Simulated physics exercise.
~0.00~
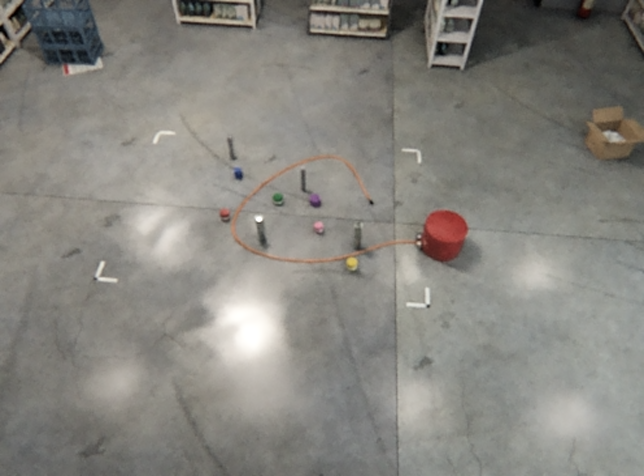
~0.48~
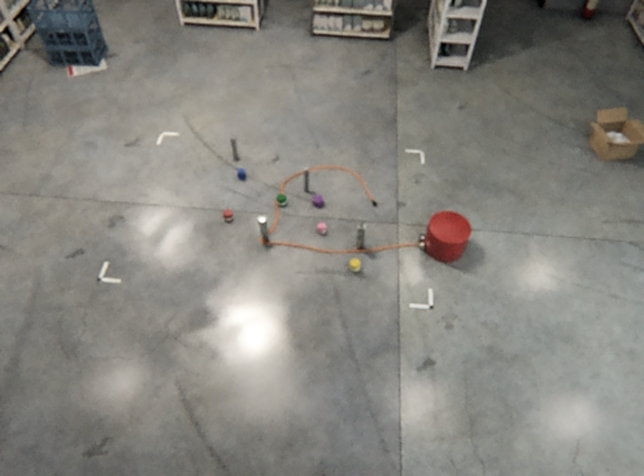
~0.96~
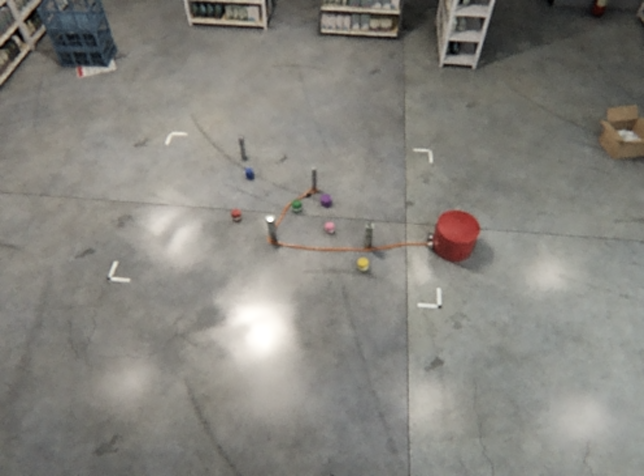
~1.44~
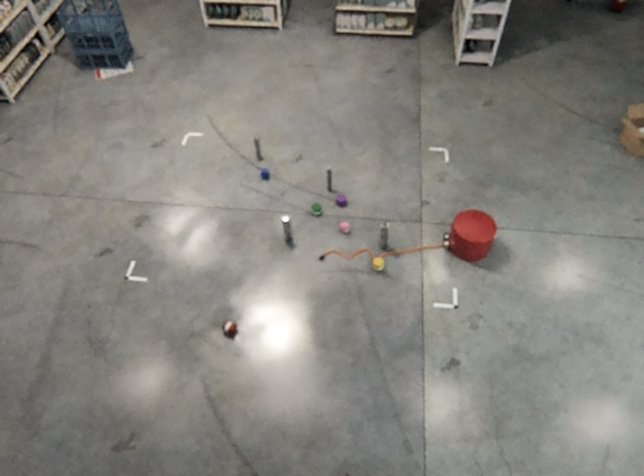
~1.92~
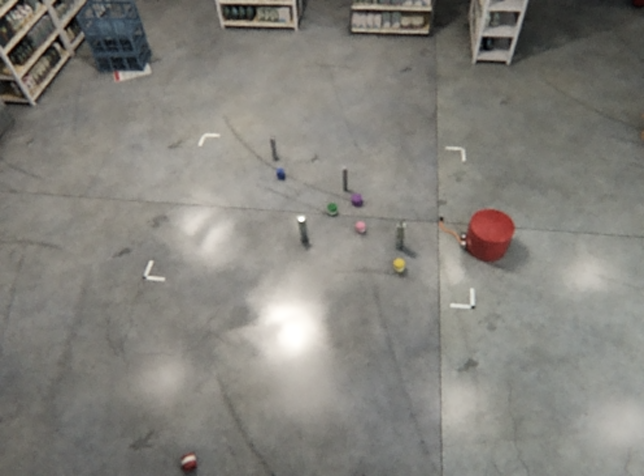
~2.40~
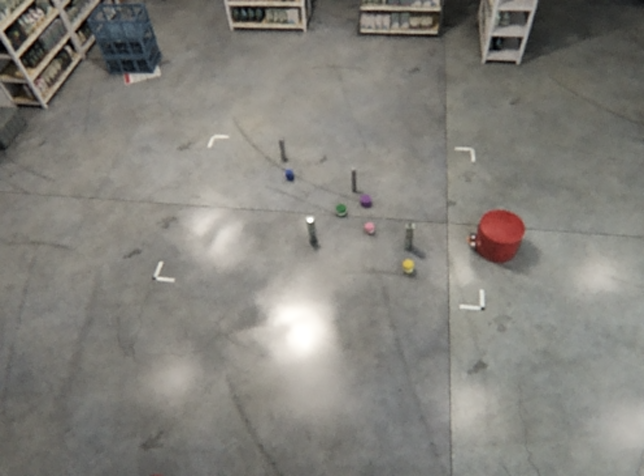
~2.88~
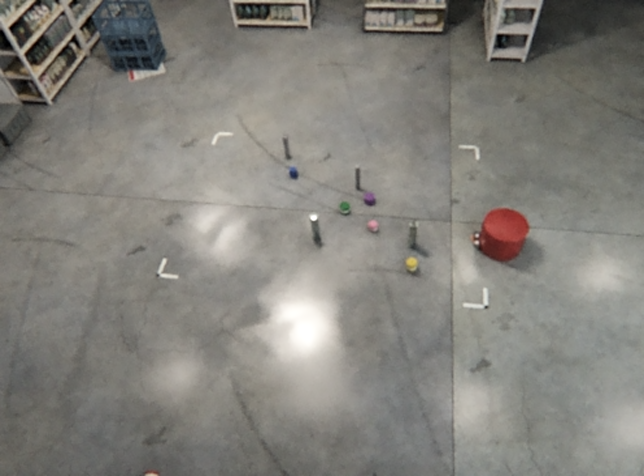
To begin with, a loose orange cord curves around thin upright posts and small coloured containers on a grey concrete floor, leading to a red reel at the right. The cord draws in toward the reel, its loop shrinking and tightening against the posts, and the green container shifts slightly to the right. Next, the cord's free end comes clear of the left posts, while the red container travels down the floor, away from the group. The cord shortens to a stub and disappears at the reel as the view drifts left. Finally, the other containers remain among the standing posts, with a sliver of red at the bottom edge.
